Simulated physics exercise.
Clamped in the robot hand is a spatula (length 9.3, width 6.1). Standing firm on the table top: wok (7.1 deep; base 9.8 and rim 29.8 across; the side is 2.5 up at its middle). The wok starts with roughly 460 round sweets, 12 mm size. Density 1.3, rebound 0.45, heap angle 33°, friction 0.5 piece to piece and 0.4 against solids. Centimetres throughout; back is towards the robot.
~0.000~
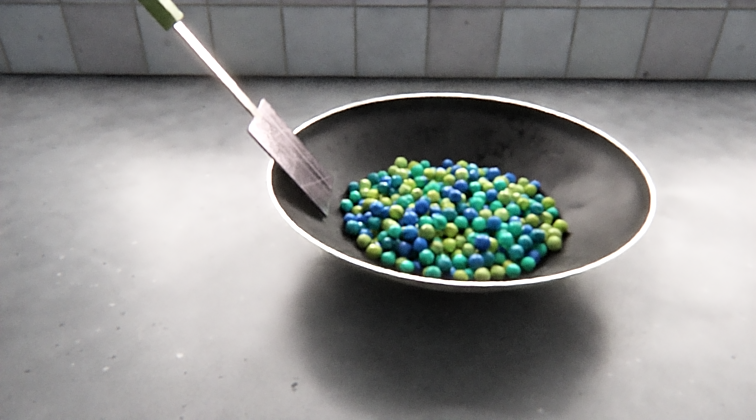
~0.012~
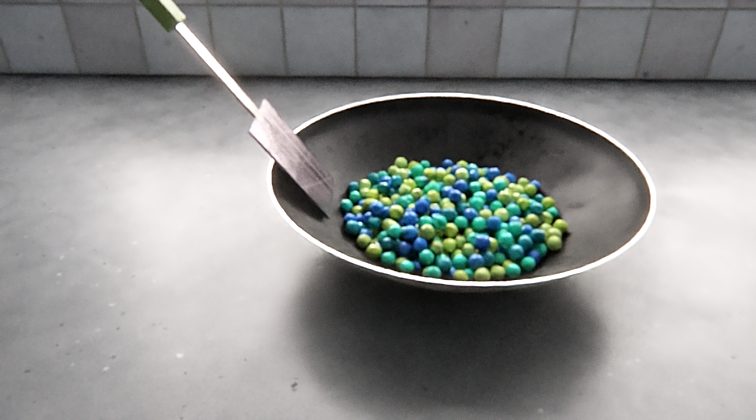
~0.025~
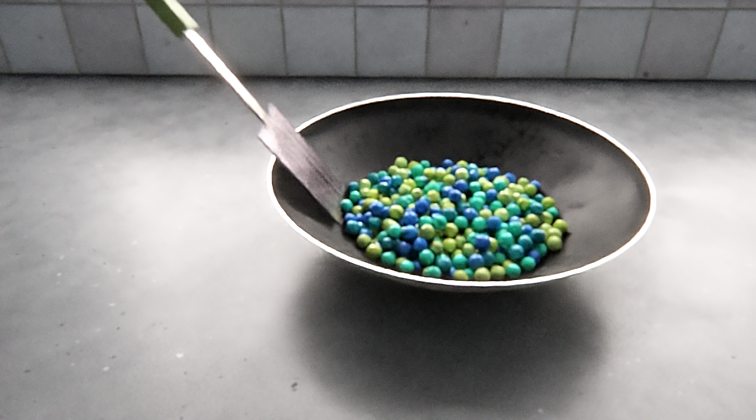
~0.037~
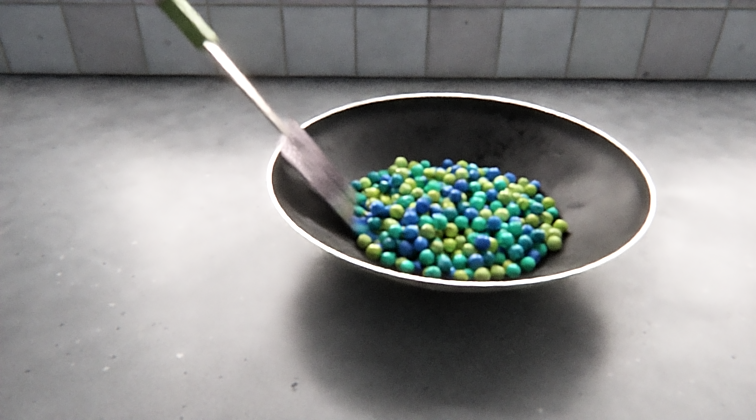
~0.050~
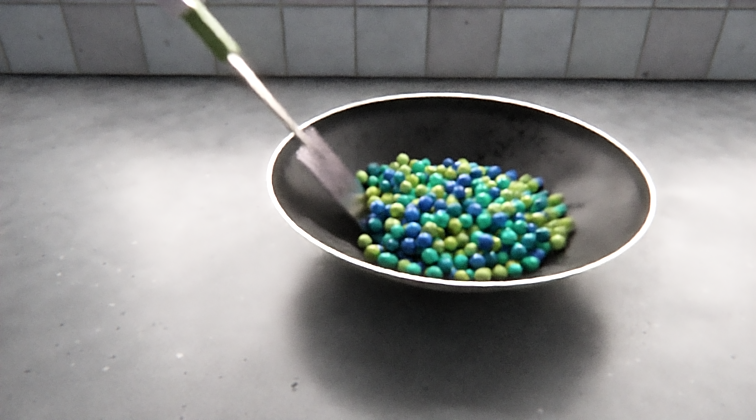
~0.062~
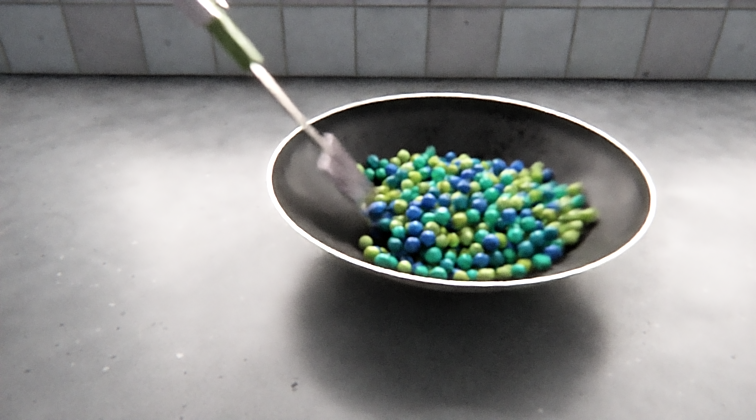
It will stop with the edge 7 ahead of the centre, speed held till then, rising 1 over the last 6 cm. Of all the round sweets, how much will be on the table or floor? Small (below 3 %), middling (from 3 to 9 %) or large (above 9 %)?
On the table or floor the share is large, above 9 %.
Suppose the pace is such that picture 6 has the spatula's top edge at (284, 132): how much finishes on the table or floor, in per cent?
About 0 per cent.
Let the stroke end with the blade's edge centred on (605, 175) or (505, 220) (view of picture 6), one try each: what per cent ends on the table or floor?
Some 40 and 5 per cent.
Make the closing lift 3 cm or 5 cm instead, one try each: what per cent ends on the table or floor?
About 25 and 20 per cent.
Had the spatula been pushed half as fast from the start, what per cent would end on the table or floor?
It would be near 0 per cent.
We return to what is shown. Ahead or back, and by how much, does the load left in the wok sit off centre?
Roughly 4.5 cm ahead.
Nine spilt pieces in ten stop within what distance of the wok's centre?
Some 45 cm.
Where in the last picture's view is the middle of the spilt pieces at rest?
Around (732, 236).
After 0.09 s, sloping 54°, highest piece 7 above the table; 464 in the wok.
After 0.12 s, sloping 54°, highest piece 9 above the table; 461 in the wok, 3 on the blade or in flight.
After 0.34 s, sloping 54°, highest piece 8 above the table; 390 in the wok, 34 on the table or floor, 40 on the blade or in flight.
After 1.39 s, sloping 54°, highest piece 7 above the table; 389 in the wok, 75 on the table or floor.
At rest, 389 in the wok, 75 on the table or floor. That is 16 % on the table or floor.
